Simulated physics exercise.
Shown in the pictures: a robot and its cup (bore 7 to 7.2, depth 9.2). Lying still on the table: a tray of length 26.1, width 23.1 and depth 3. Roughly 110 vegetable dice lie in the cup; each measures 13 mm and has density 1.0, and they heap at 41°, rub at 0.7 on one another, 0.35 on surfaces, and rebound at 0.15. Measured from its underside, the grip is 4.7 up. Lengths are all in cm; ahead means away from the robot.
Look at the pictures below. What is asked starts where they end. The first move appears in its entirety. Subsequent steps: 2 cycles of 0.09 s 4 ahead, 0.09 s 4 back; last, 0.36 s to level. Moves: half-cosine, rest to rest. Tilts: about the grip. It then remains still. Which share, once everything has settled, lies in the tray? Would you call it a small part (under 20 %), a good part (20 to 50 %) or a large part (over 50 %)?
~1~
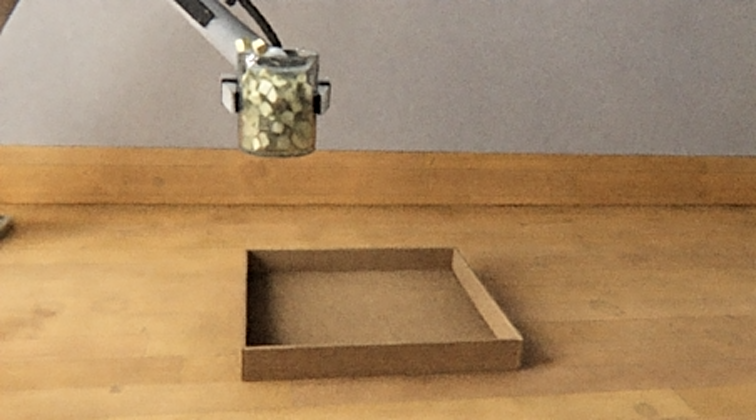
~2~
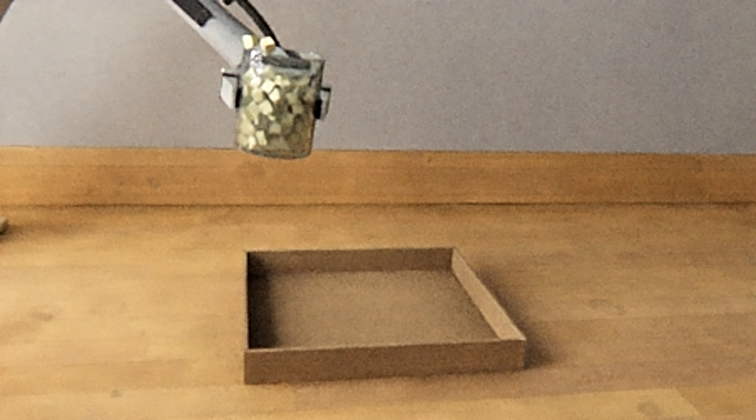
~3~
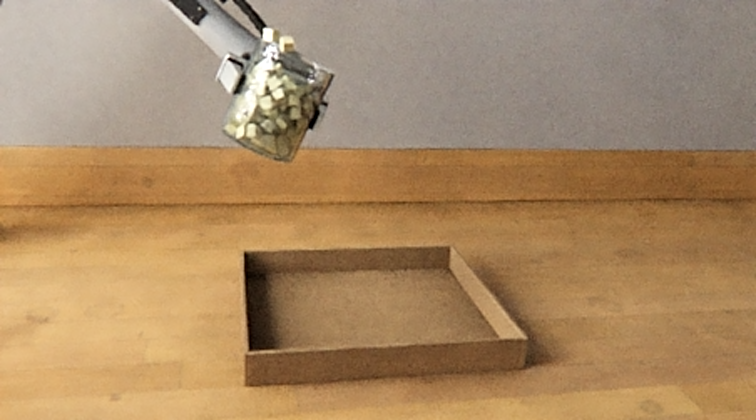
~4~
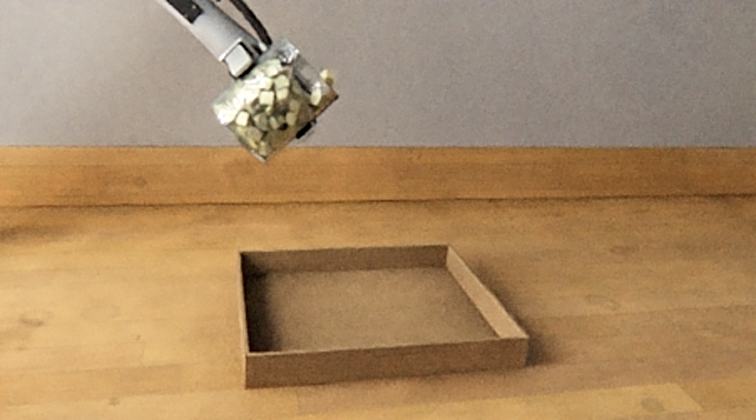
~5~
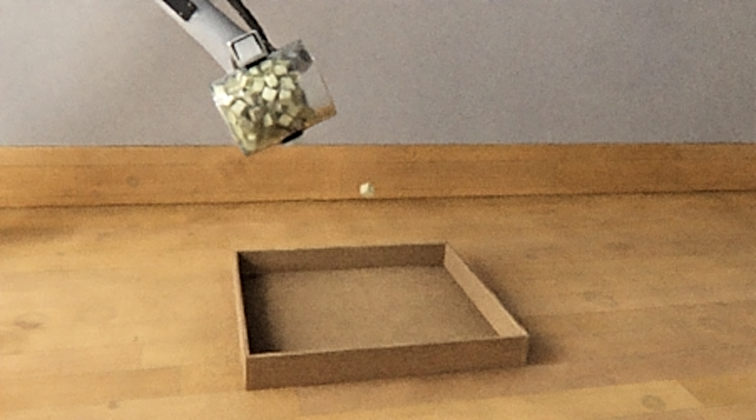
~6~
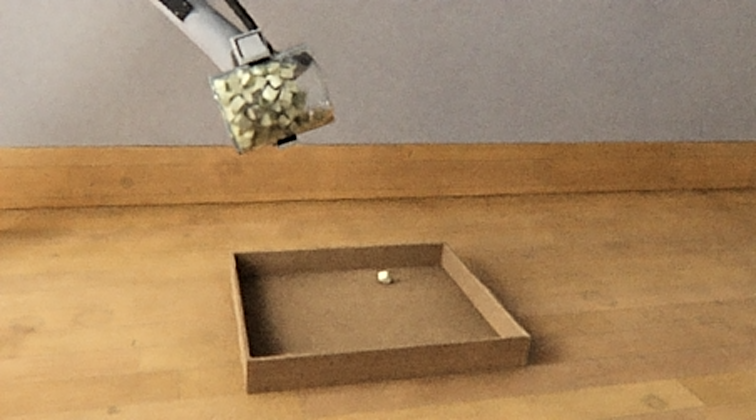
I'd call it a good part.
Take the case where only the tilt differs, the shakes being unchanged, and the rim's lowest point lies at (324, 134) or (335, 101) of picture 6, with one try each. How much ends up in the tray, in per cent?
Roughly 75 per cent, then roughly 15 per cent.
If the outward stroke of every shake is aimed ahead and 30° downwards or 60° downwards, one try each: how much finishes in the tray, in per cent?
15 and 5 %.
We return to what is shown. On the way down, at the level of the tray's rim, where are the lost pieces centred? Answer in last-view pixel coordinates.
Roughly at (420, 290).
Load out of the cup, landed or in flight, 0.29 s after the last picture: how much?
25 %.
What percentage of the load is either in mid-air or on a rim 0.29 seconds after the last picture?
Some 19 percent.
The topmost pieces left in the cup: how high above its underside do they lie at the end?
I'd say close to 6.0 cm.
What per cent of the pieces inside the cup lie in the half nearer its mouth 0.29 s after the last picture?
Close to 50 in a hundred.
Then, 0.29 s on, tilted 70° forward, highest piece 25 above the table; 83 in the cup, 5 in the tray, 21 in flight or on a rim.
Then, 0.58 s on, tilted 24° forward, highest piece 26 above the table; 65 in the cup, 41 in the tray, 2 on the table or floor, 1 in flight or on a rim.
Then, 0.92 s on, level, highest piece 25 above the table; 65 in the cup, 42 in the tray, 2 on the table or floor.
Then, 1.97 s on, level, highest piece 25 above the table; 65 in the cup, 42 in the tray, 2 on the table or floor.
In the end, 65 in the cup, 42 in the tray, 2 on the table or floor. That is 39 % in the tray.
